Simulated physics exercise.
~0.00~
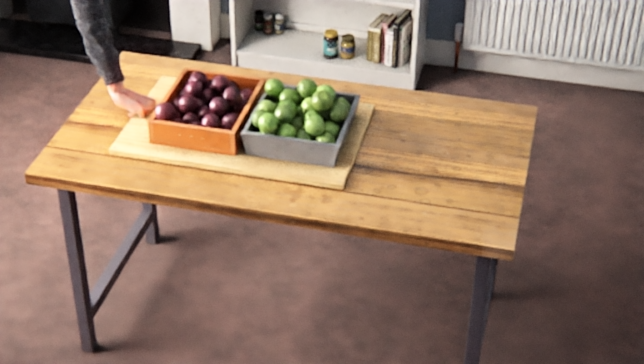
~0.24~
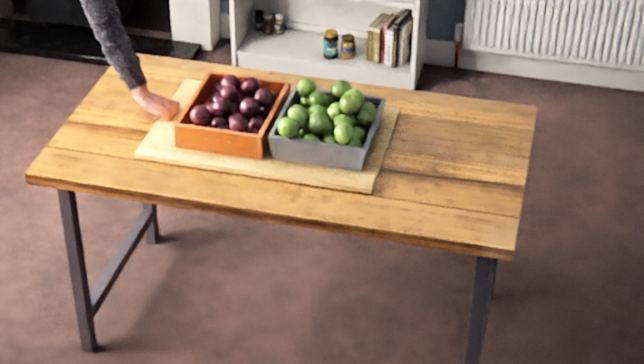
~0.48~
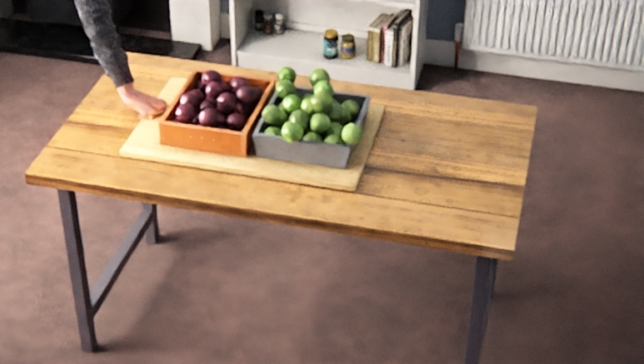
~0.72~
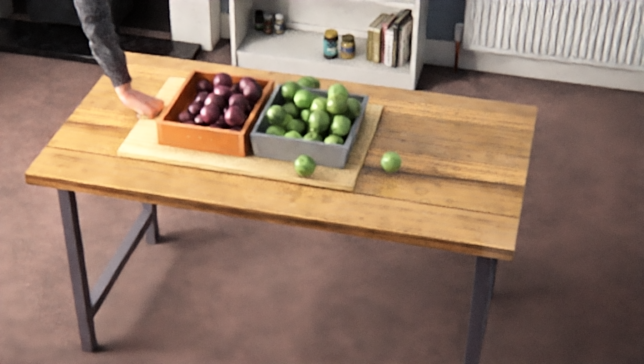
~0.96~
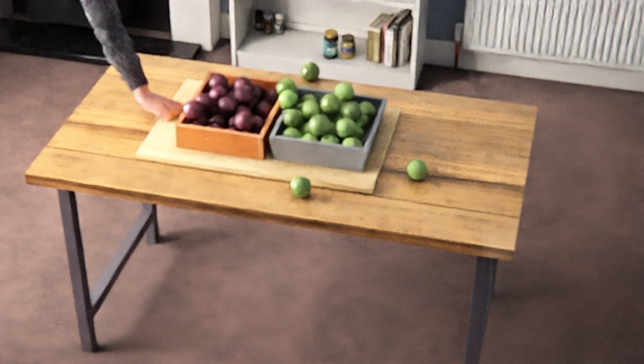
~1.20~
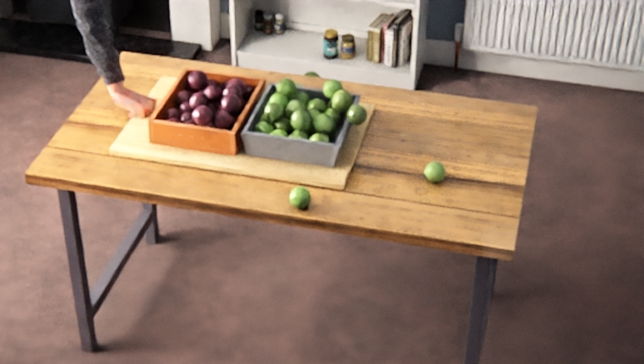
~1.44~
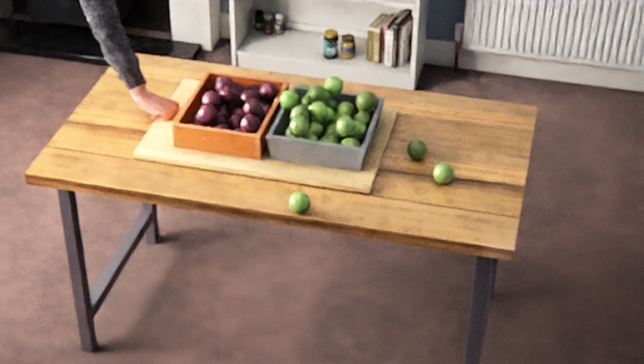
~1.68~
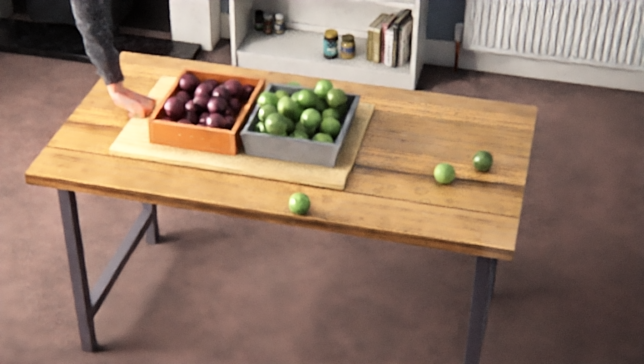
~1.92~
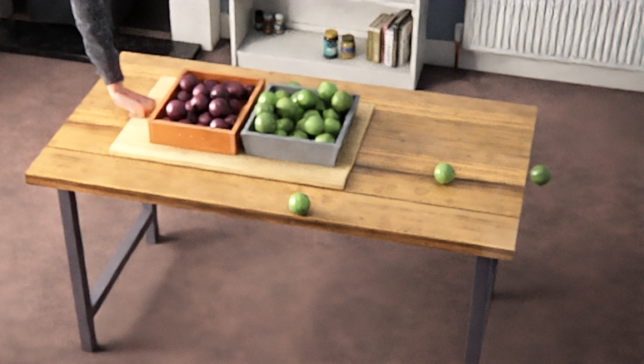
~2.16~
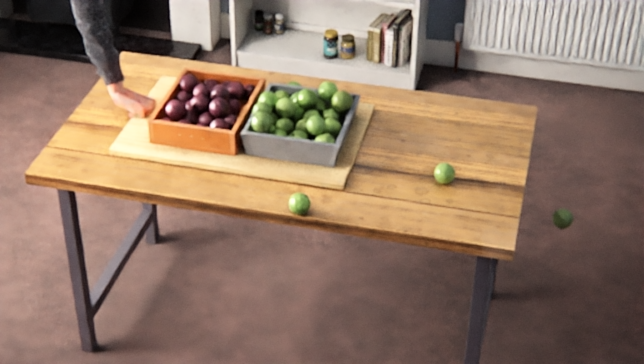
Hand shaking a board holding totes of red onions and green apples, spilling several apples, one dropping off the table's right edge.
